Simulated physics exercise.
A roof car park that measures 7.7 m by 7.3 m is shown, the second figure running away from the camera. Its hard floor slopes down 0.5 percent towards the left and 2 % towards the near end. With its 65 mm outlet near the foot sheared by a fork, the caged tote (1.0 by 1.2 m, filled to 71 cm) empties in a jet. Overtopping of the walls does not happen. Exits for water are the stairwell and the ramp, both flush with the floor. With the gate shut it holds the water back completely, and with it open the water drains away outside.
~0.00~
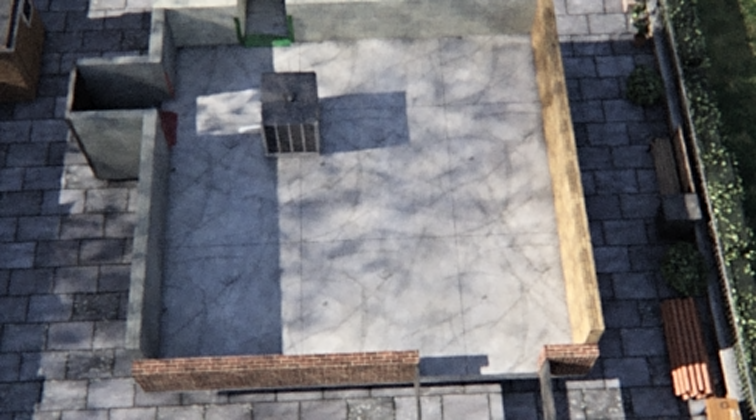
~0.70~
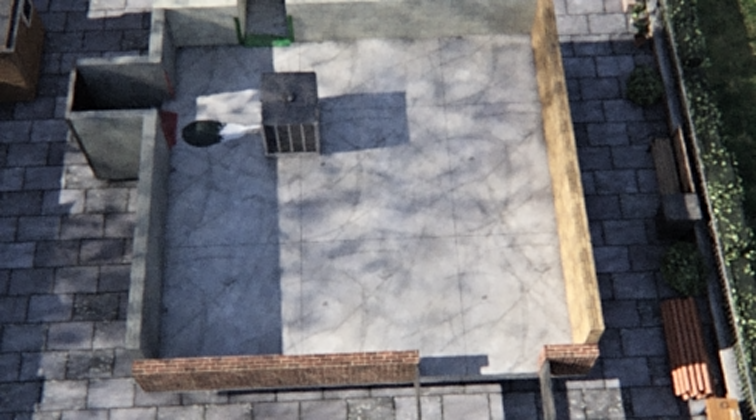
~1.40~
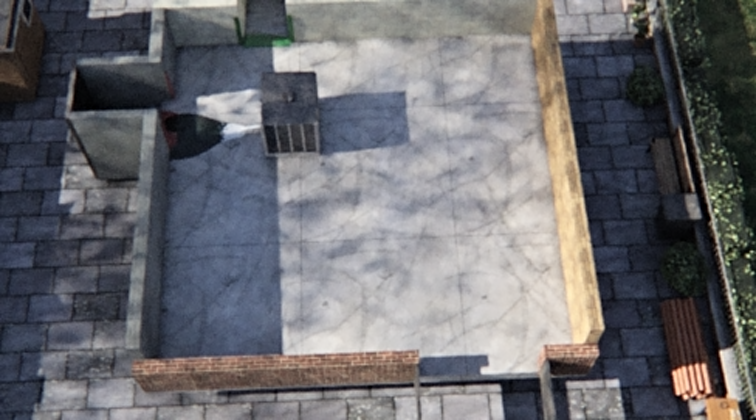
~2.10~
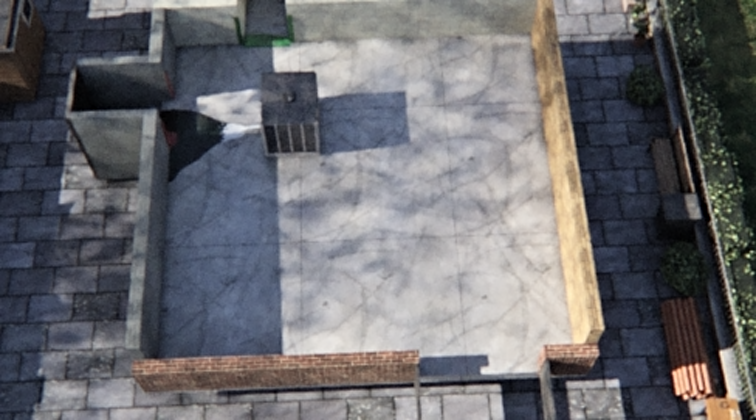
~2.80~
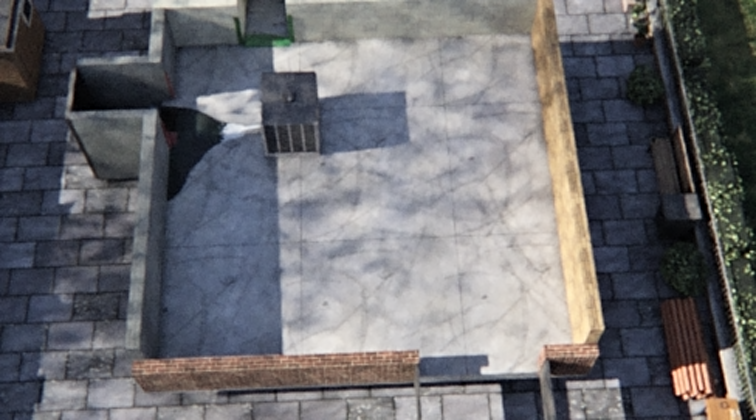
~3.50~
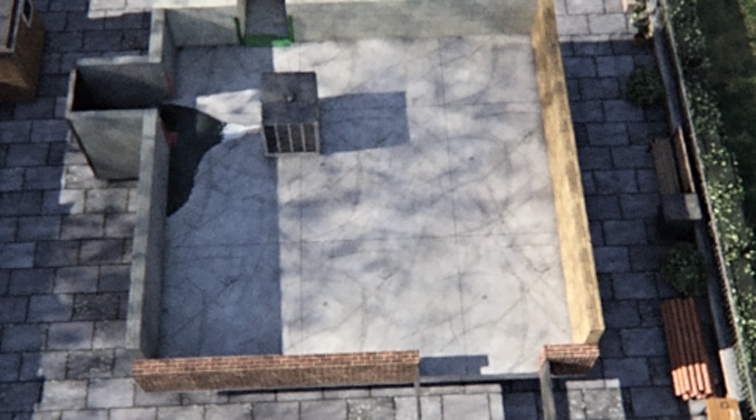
Water jets left from a caged tote across a walled concrete floor and spreads along the wall.
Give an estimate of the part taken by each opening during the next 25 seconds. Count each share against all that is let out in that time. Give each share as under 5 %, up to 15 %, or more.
The gate carries off not even 5 %. The flight of stairs down (marked red) carries off more than 15 %. The ramp down (marked green) carries off less than 5 %.
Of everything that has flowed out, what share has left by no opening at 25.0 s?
I'd say roughly 36 in a hundred, give or take.
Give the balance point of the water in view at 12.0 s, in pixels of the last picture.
Centre estimate: Near (187, 209).
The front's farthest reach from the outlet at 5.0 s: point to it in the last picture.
Around (165, 240).
After 5.0 s water covers 5 % of the floor and is deepest (3 cm) near (171, 151); gone so far, the gate 0 %, the flight of stairs down (marked red) 11 %, the ramp down (marked green) 0 %.
After 8.0 s water covers 5 % of the floor and is deepest (3 cm) near (171, 151); gone so far, the gate 0 %, the flight of stairs down (marked red) 20 %, the ramp down (marked green) 0 %.
After 12.0 s water covers 10 % of the floor and is deepest (3 cm) near (171, 151); gone so far, the gate 0 %, the flight of stairs down (marked red) 31 %, the ramp down (marked green) 0 %.
After 16.0 s water covers 10 % of the floor and is deepest (2 cm) near (157, 374); gone so far, the gate 0 %, the flight of stairs down (marked red) 42 %, the ramp down (marked green) 0 %.
After 25.0 s water covers 10 % of the floor and is deepest (3 cm) near (157, 374); gone so far, the gate 0 %, the flight of stairs down (marked red) 65 %, the ramp down (marked green) 0 %.
